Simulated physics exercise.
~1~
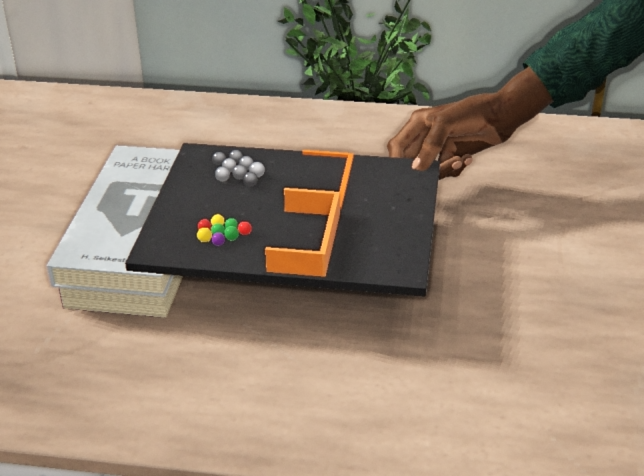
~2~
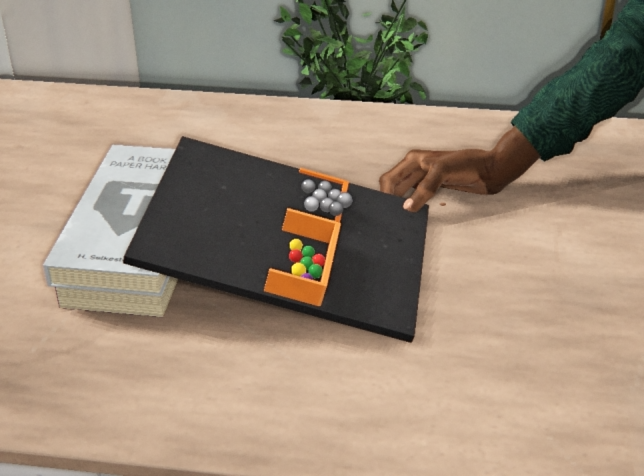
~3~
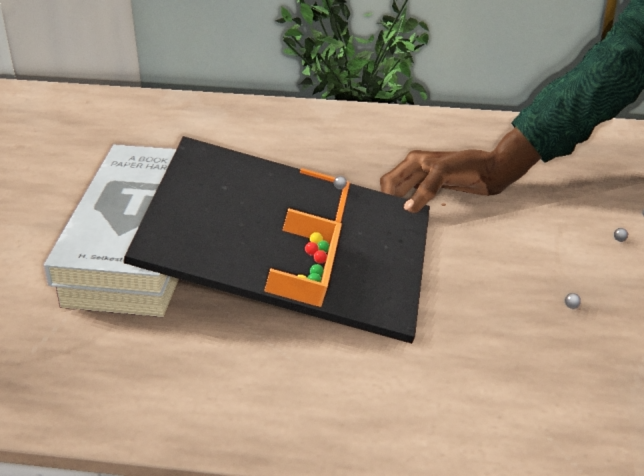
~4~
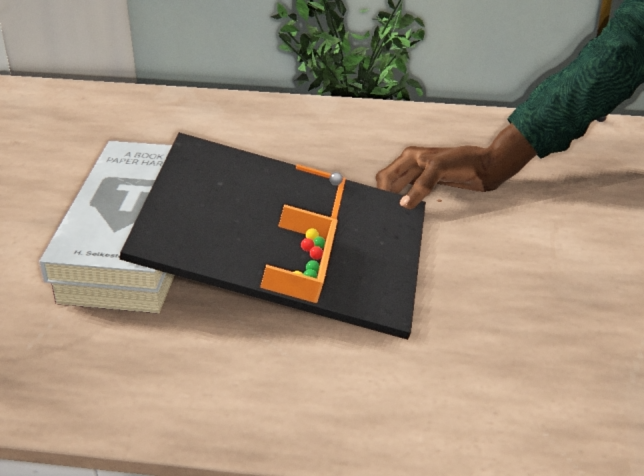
A hand lowers a black board, and orange strips stop coloured balls but most grey escape.
